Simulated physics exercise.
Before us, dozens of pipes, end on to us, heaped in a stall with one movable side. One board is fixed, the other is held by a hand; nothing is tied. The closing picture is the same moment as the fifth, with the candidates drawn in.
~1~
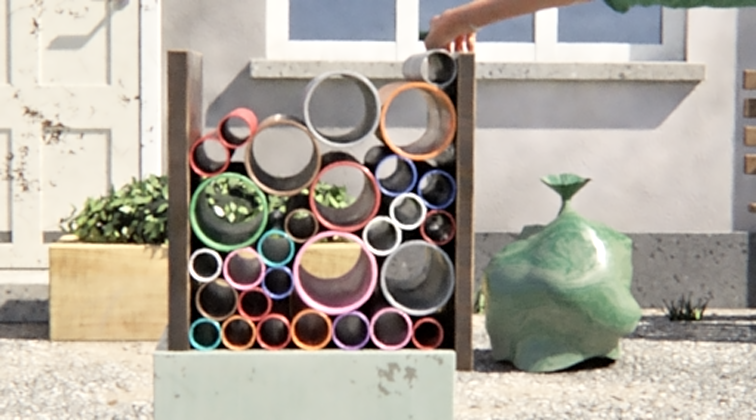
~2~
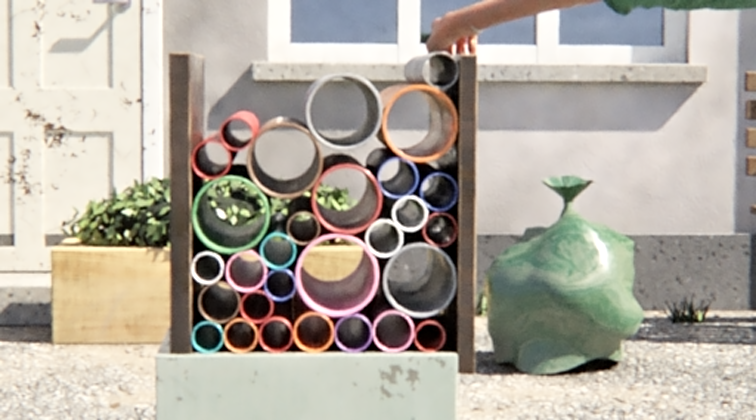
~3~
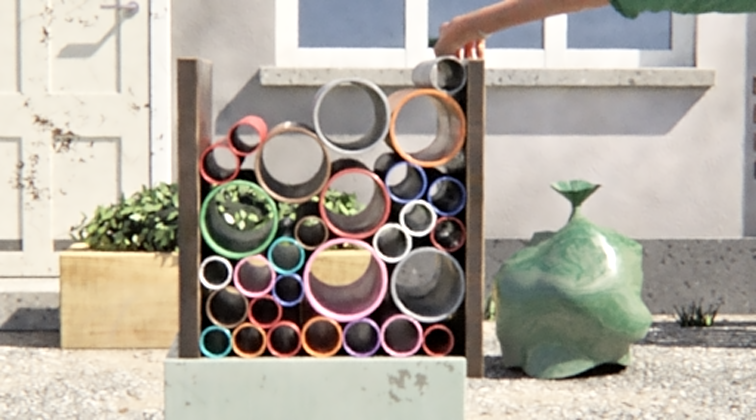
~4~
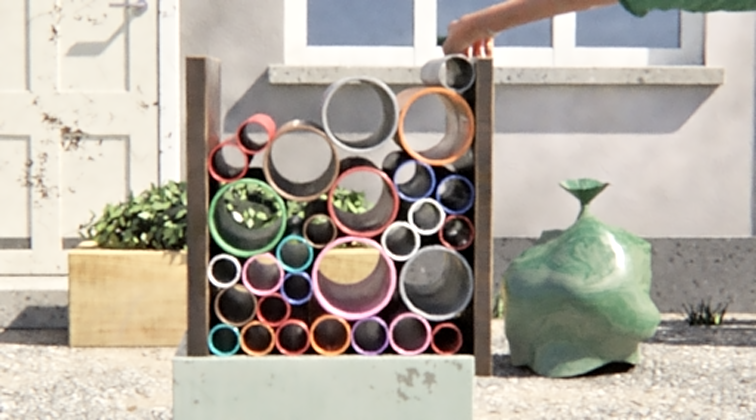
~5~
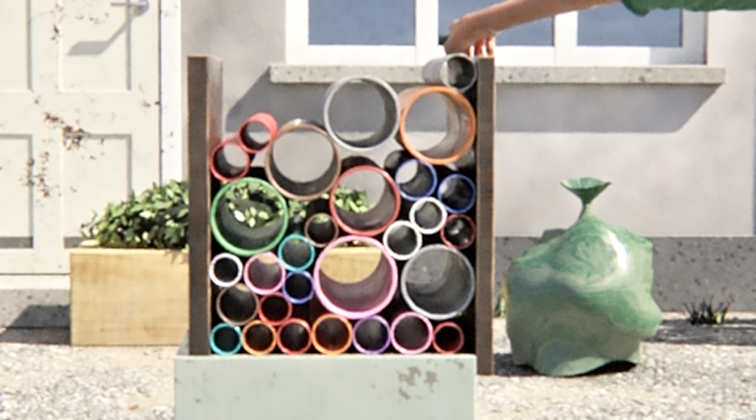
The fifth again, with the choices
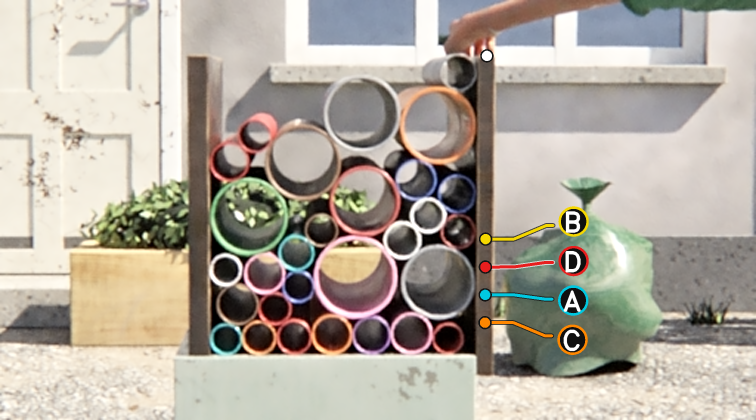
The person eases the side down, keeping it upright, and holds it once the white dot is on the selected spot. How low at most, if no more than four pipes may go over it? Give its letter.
The lowest mark that will do is B.
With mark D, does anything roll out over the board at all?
Yes, at D.
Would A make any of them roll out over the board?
Yes, at A.
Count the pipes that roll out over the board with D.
The count is seven.
On the marked copy, A at (485, 295); B at (486, 239); C at (485, 323); D at (486, 267); the white dot at (487, 56).
With B. Early on, top of the board (477, 135).
Further on, top of the board (476, 223).
At the end, top of the board (476, 238), three out over the board.
As for the rest, A more than four out over the board; C more than four out over the board; D more than four out over the board.
